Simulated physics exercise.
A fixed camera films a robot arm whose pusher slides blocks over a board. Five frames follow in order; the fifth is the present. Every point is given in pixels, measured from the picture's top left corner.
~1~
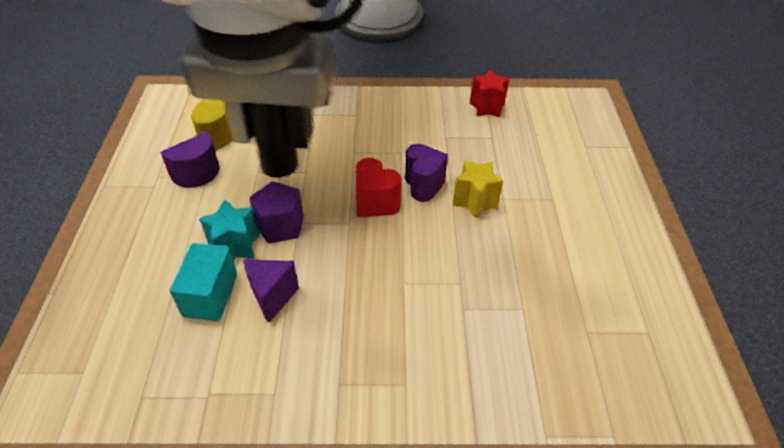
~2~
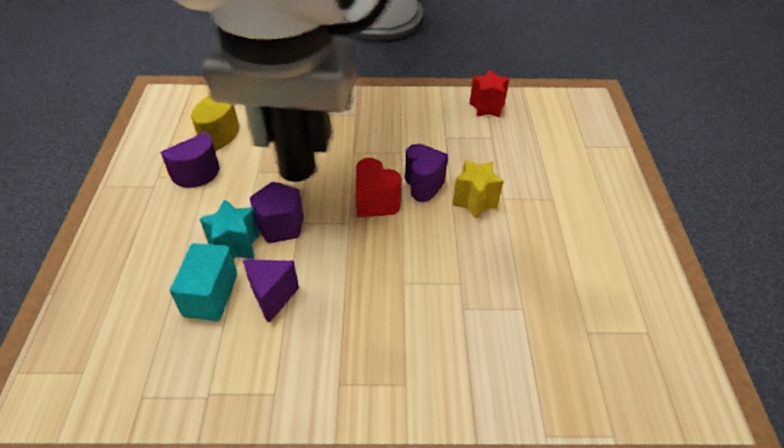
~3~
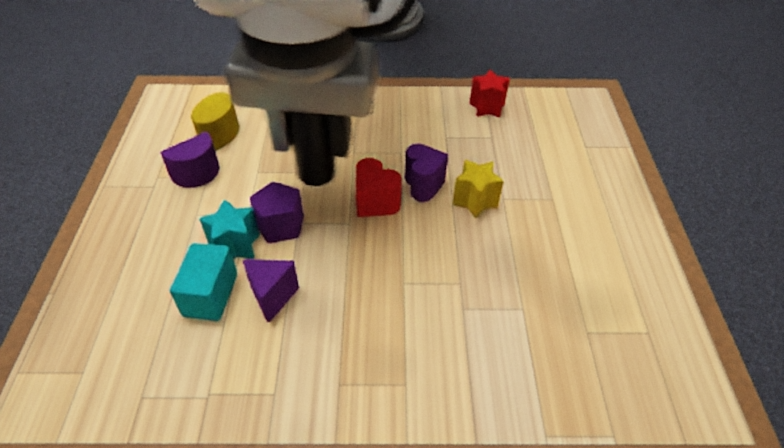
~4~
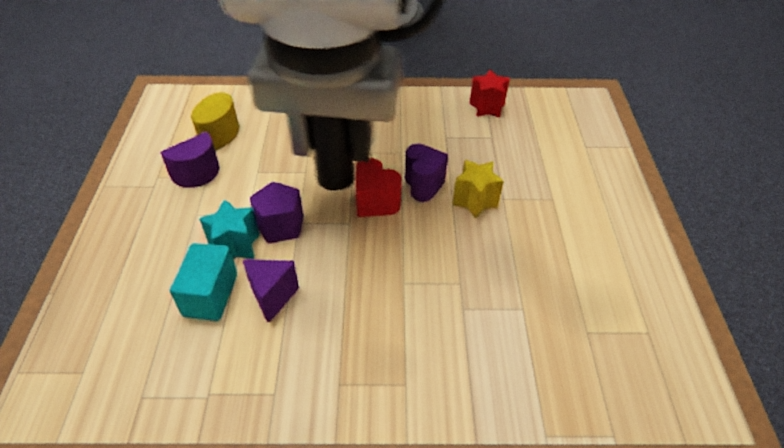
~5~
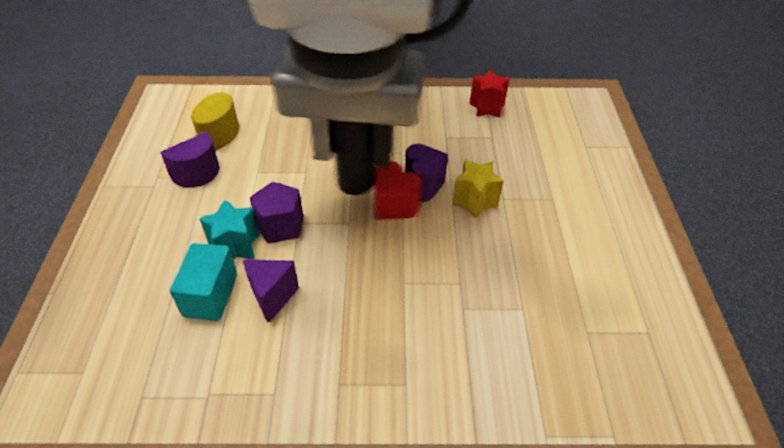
A robot arm moving right across a wooden board of colored blocks, its dark pusher nudging the red heart slightly rightward.
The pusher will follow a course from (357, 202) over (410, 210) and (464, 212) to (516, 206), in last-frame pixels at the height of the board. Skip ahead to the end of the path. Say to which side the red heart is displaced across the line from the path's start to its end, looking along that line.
Sideways shift: Right.
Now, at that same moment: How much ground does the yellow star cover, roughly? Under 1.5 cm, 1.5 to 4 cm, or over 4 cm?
It's set to move over 4 cm.
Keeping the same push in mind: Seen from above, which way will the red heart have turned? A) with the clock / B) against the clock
The answer is A.
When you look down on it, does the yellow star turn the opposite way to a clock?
It seems so.
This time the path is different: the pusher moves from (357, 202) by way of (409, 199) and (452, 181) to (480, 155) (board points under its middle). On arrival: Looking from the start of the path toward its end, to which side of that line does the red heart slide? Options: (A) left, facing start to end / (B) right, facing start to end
B (right, facing start to end)
The first path, step by step. One third of the way, pusher (412, 190); red heart (453, 186); purple heart (445, 158), turned 70° anticlockwise.
Two thirds of the way, pusher (468, 191); red heart (510, 190); purple heart (447, 158), turned 80° anticlockwise; yellow star (532, 167), turned 35° anticlockwise.
At the end, pusher (522, 186); purple pentagon not moved; red heart (558, 198), turned 35° clockwise; purple heart (447, 158), turned 80° anticlockwise; yellow star (556, 167), turned 110° anticlockwise.
